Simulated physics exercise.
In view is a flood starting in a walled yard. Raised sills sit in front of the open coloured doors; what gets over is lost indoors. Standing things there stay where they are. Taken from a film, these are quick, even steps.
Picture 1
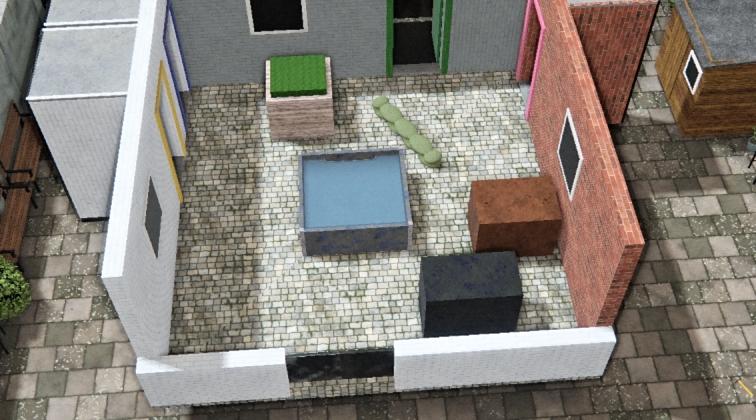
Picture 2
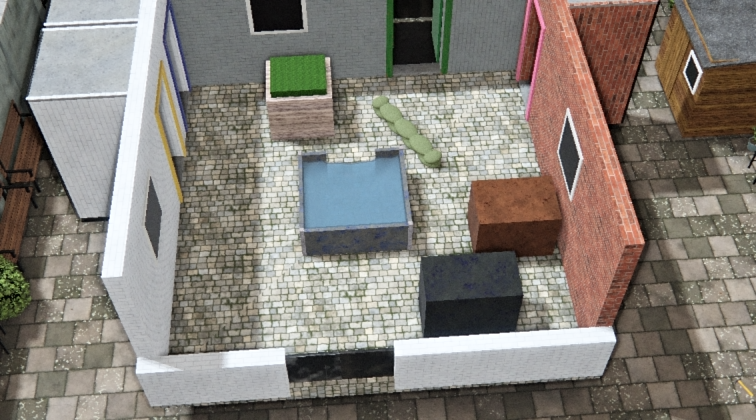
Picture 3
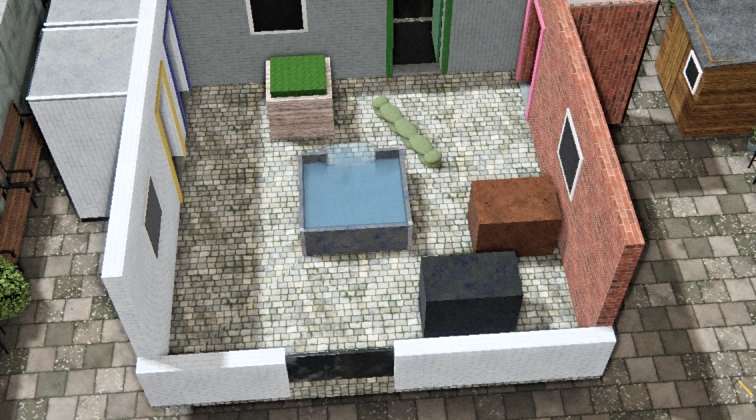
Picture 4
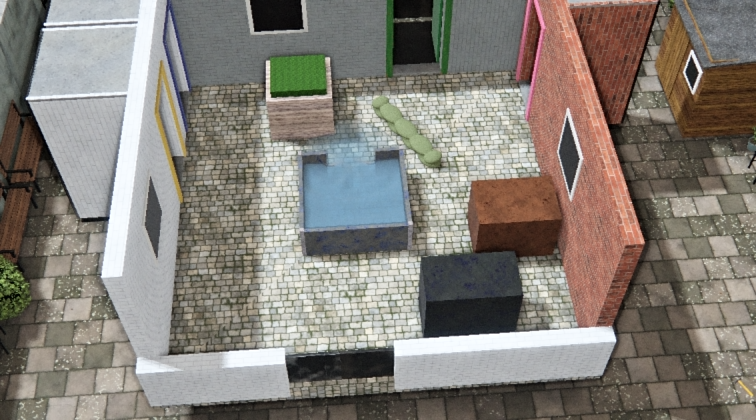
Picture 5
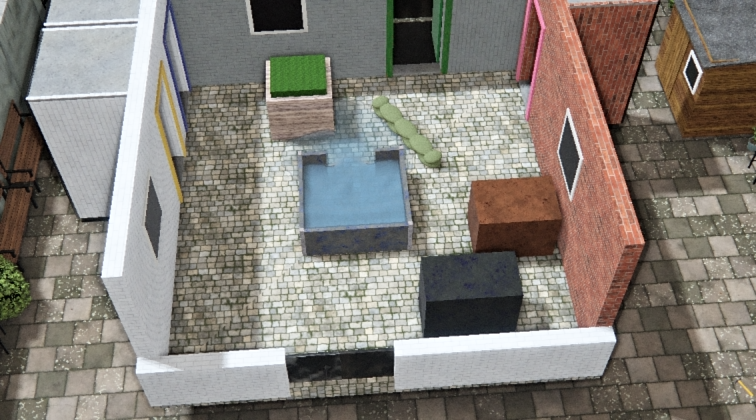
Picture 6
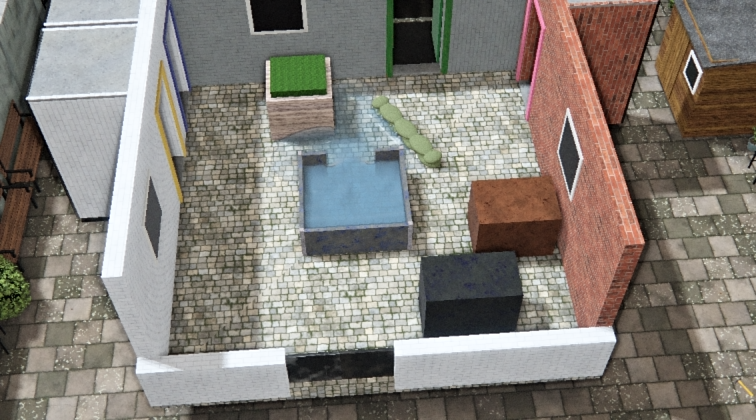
In a walled cobbled yard with coloured doorways, an open tank of blue water stands whole, then a gap appears in its far side and water pours out, spreading steadily across the paving toward the back wall.
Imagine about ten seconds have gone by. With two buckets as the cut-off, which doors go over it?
Door by door: The green door stays within two buckets; the yellow door goes over two buckets; the blue door goes over two buckets; the pink door goes over two buckets.
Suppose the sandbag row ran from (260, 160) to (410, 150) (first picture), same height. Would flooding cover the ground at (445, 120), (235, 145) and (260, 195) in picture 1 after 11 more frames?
Soaked, soaked, soaked.
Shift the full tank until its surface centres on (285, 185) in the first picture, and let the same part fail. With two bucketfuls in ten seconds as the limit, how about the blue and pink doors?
Blue door exceeds it, pink door stays within it.
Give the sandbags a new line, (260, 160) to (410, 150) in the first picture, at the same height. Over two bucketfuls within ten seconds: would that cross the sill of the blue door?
Well, the blue door holds the line.
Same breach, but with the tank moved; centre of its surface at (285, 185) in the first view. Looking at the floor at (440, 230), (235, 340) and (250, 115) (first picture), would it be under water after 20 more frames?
Hit, spared, hit.
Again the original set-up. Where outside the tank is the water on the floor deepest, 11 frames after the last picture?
I'd go with (348, 87) as the deepest place.
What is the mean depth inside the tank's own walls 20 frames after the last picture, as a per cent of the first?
That comes to about 38 per cent.
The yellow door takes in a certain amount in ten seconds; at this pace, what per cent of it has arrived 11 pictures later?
Some 10 in a hundred.
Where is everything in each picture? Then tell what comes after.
The open tank at (353, 191) is whole and still, in the first frame.
The front is at a hidden place, out from the gap on the open tank's far side, in the second frame.
Water pours out on the open tank's far side and has run to (338, 146), in the third frame.
The front is at (361, 124), out from the gap on the open tank's far side, in the fourth frame.
Water pours out on the open tank's far side and has run to (339, 103), in the fifth frame.
The front is at (354, 84), out from the gap on the open tank's far side, in the sixth frame.
A moment on, water covers 15 % of the floor; the green door wet at the sill, nothing in, the yellow door not reached, the blue door not reached, the pink door not reached.
Next, water covers 30 % of the floor; the green door wet at the sill, nothing in, the yellow door under two buckets in, the blue door wet at the sill, nothing in, the pink door not reached.
Then, water covers 45 % of the floor; the green door under two buckets in, the yellow door over two buckets in, the blue door over two buckets in, the pink door under two buckets in.
Later, water covers 65 % of the floor; the green door under two buckets in, the yellow door over two buckets in, the blue door far over two buckets in, the pink door over two buckets in.
In the end, water covers 90 % of the floor; the green door under two buckets in, the yellow door over two buckets in, the blue door far over two buckets in, the pink door over two buckets in.
